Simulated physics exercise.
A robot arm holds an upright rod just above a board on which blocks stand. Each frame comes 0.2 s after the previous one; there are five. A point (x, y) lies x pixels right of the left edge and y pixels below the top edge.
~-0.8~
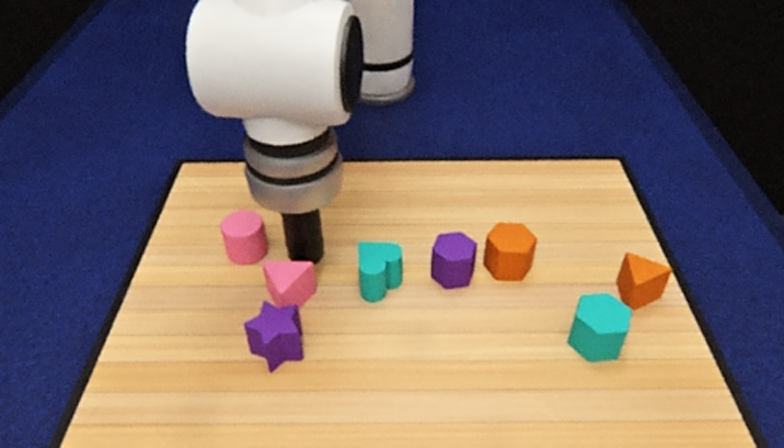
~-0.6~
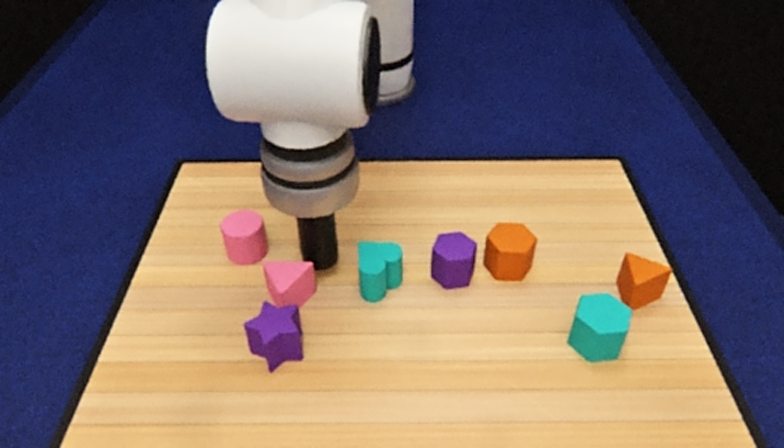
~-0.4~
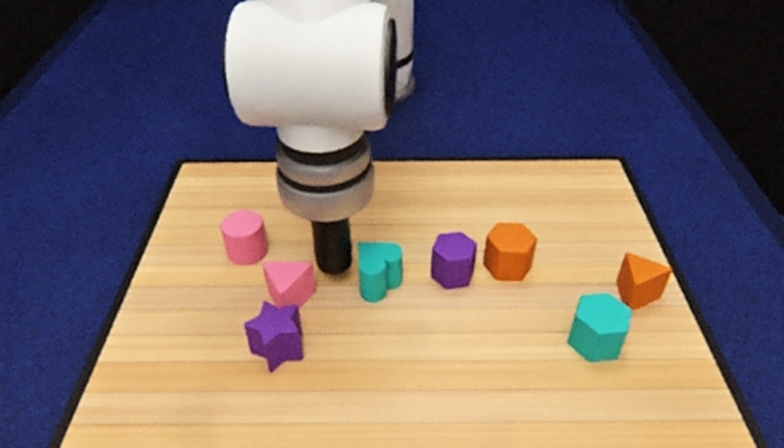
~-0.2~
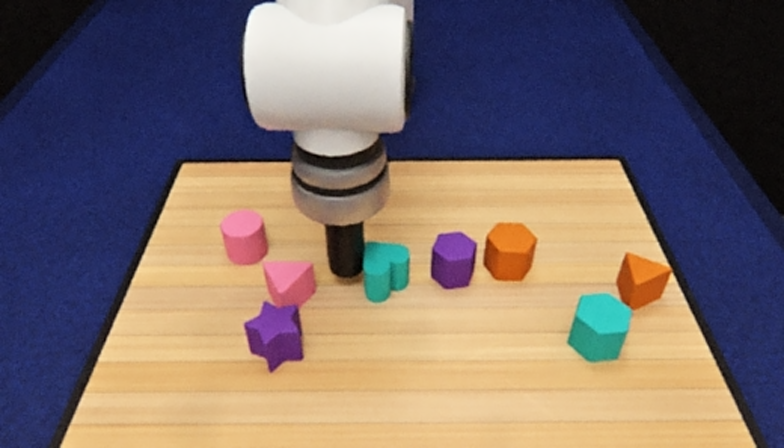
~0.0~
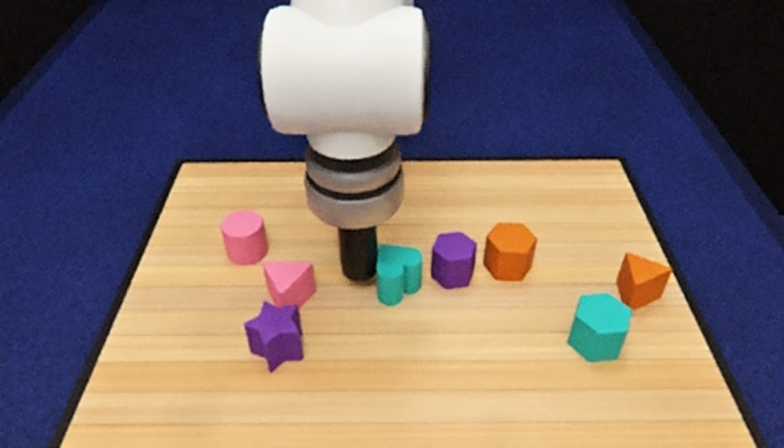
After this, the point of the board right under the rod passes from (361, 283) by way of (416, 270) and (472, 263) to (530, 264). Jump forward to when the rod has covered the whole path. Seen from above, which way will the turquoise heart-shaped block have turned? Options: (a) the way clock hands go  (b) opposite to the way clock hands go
I'll go with a - the way clock hands go.
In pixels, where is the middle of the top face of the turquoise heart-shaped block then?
Around (440, 268).
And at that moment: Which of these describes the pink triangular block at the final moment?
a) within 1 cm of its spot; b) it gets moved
a
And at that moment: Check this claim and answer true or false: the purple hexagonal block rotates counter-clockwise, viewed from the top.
Answer: False.
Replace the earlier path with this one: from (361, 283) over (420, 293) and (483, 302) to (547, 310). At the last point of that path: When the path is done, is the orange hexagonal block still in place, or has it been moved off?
Undisturbed, or as good as.
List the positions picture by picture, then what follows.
The first picture shows rod's lower end (306, 255); pink triangular block (285, 271); turquoise heart-shaped block (377, 255); purple hexagonal block (455, 245); orange hexagonal block (512, 236).
The second picture shows rod (321, 259); blocks still.
The third picture shows rod (334, 262); blocks still.
The fourth picture shows rod (347, 266); turquoise heart-shaped block (383, 256).
The fifth picture shows rod (360, 269); pink triangular block (285, 271); turquoise heart-shaped block (396, 259); purple hexagonal block (455, 245); orange hexagonal block (512, 236).
On the path given first. One third of the way, rod (418, 256); turquoise heart-shaped block (435, 267), turned 40° clockwise; purple hexagonal block (461, 244).
Two thirds of the way, rod (475, 250); turquoise heart-shaped block (440, 268), turned 55° clockwise; purple hexagonal block (513, 248), turned 20° clockwise; orange hexagonal block (554, 238), turned 35° anticlockwise.
At the end, rod (532, 250); pink triangular block still; turquoise heart-shaped block (440, 268), turned 55° clockwise; purple hexagonal block (544, 262), turned 65° clockwise; orange hexagonal block (577, 242), turned 75° anticlockwise.
